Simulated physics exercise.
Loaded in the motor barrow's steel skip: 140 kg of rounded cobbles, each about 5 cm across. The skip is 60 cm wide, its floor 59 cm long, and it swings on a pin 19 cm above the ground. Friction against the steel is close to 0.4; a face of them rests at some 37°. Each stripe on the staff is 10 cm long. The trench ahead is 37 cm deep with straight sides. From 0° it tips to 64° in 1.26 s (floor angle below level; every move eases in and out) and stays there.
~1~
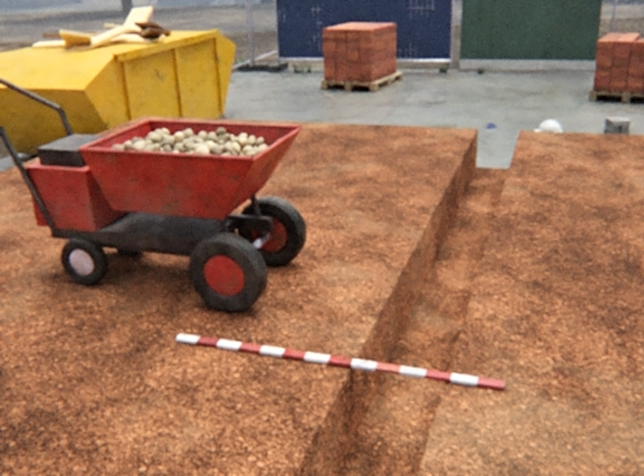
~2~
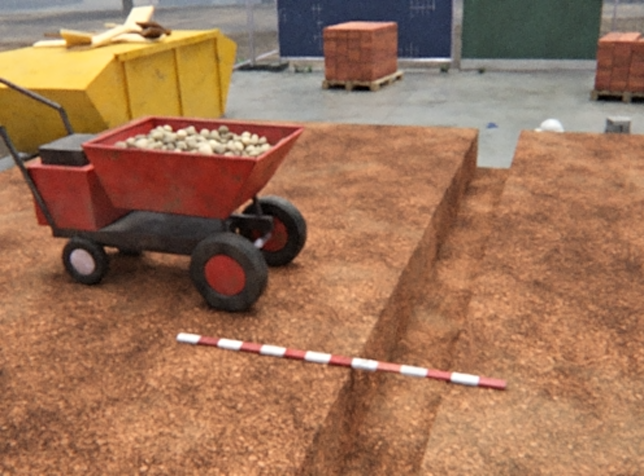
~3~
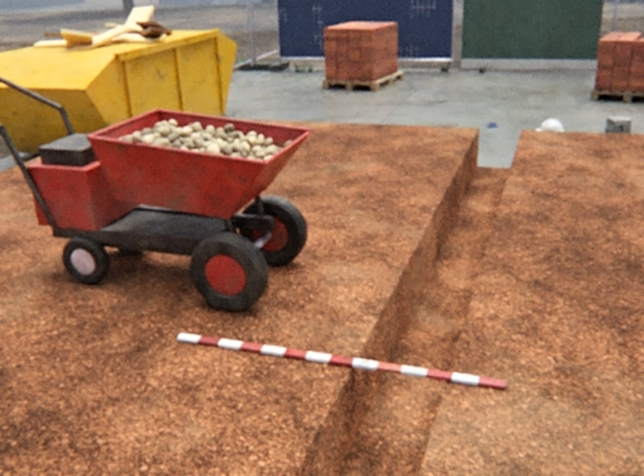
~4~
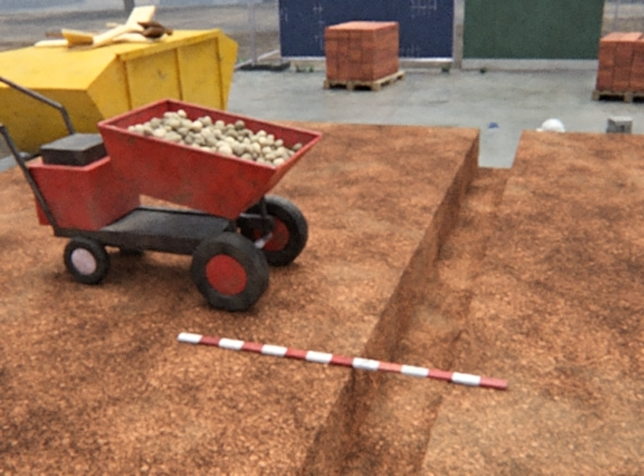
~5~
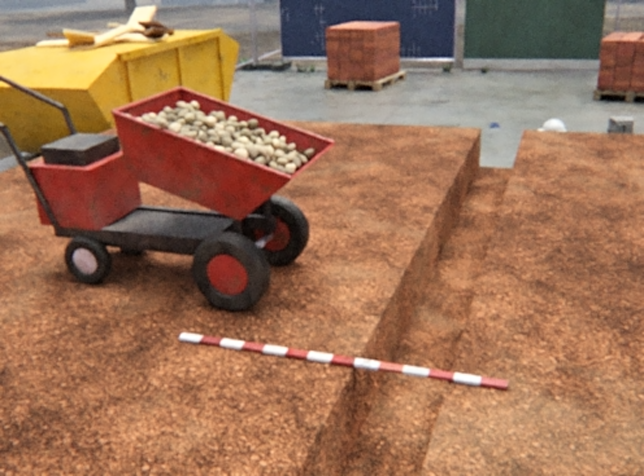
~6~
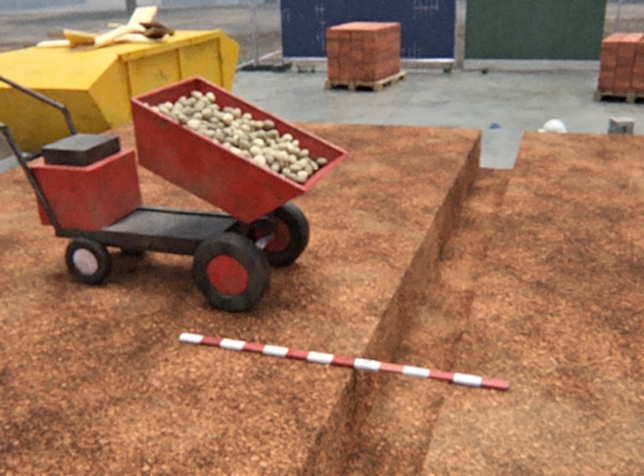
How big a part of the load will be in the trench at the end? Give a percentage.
Some 73 per cent of it.
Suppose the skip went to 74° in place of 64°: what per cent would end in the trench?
In that case some 100 per cent.
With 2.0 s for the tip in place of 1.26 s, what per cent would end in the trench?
It would be near 75 per cent.
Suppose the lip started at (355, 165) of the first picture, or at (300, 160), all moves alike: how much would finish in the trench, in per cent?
About 25 and 60 per cent.
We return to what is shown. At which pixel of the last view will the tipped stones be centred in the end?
Near (426, 358).
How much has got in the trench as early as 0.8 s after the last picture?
Some 25 per cent.
Then, 0.4 s after the last picture the floor is at 54°, 100 % in the skip; the foremost stones are at (355, 218).
Then, 0.8 s after the last picture the floor is at 64°, 74 % in the skip, 3 % short of the trench, 23 % in the trench; the foremost stones are at (457, 369).
Then, 1.2 s after the last picture the floor is at 64°, 49 % in the skip, 4 % short of the trench, 47 % in the trench; the foremost stones are at (469, 355).
Then, 3.1 s after the last picture the floor is at 64°, 22 % in the skip, 4 % short of the trench, 73 % in the trench; the foremost stones are at (470, 367).
